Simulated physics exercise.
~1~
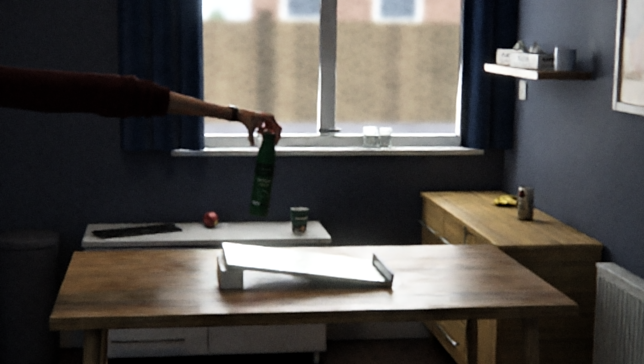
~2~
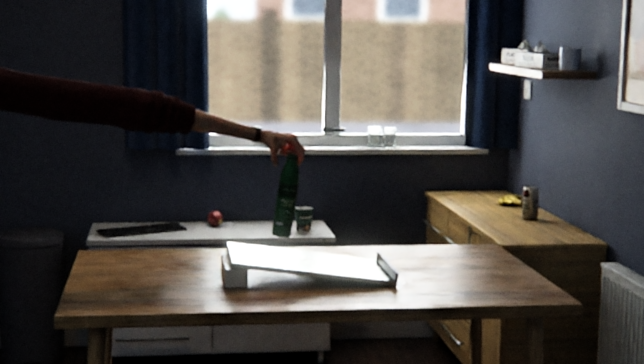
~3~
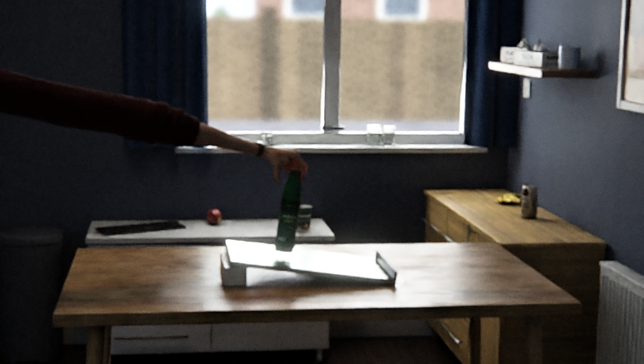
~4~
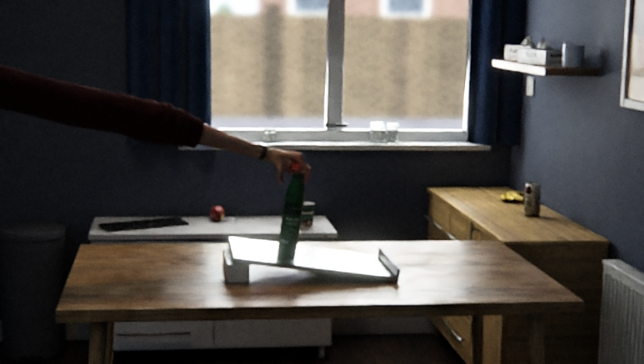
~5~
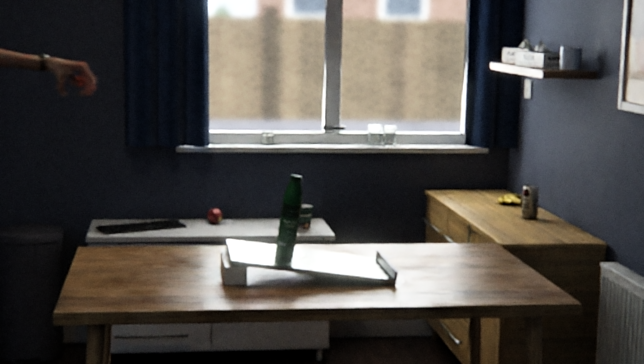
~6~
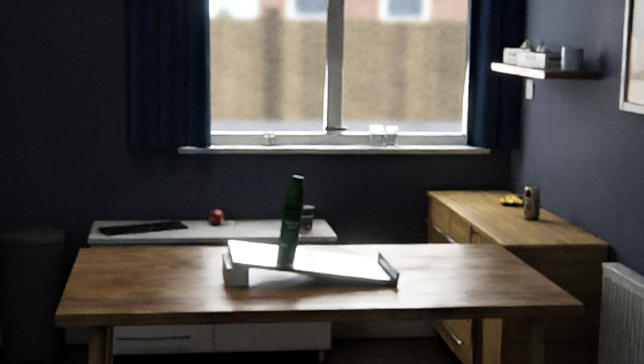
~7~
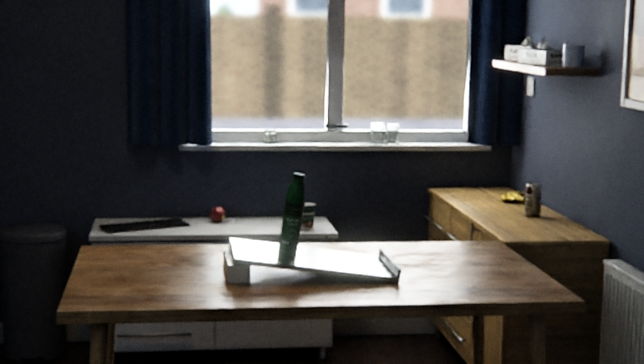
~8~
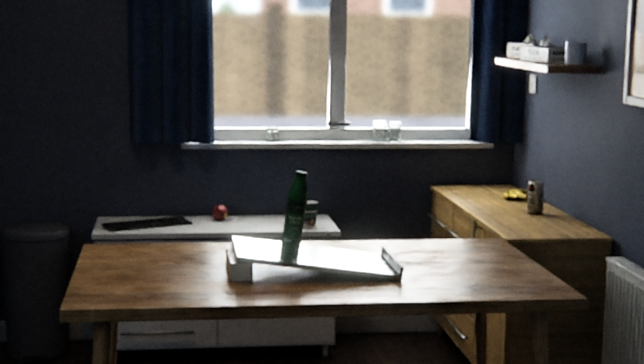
An arm in a dark red sleeve reaches in from the left, holding a green bottle by its top above a wooden table in a dim, dark blue room, seen from the front by a slightly swaying camera. On the table, a pale board slopes gently down to the right from a white block, with a window, a white cabinet and a wooden dresser behind. The hand lowers the bottle rightward and stands it on the board. It lets go and withdraws left out of view. The bottle stays there, leaning slightly, and the board remains still.
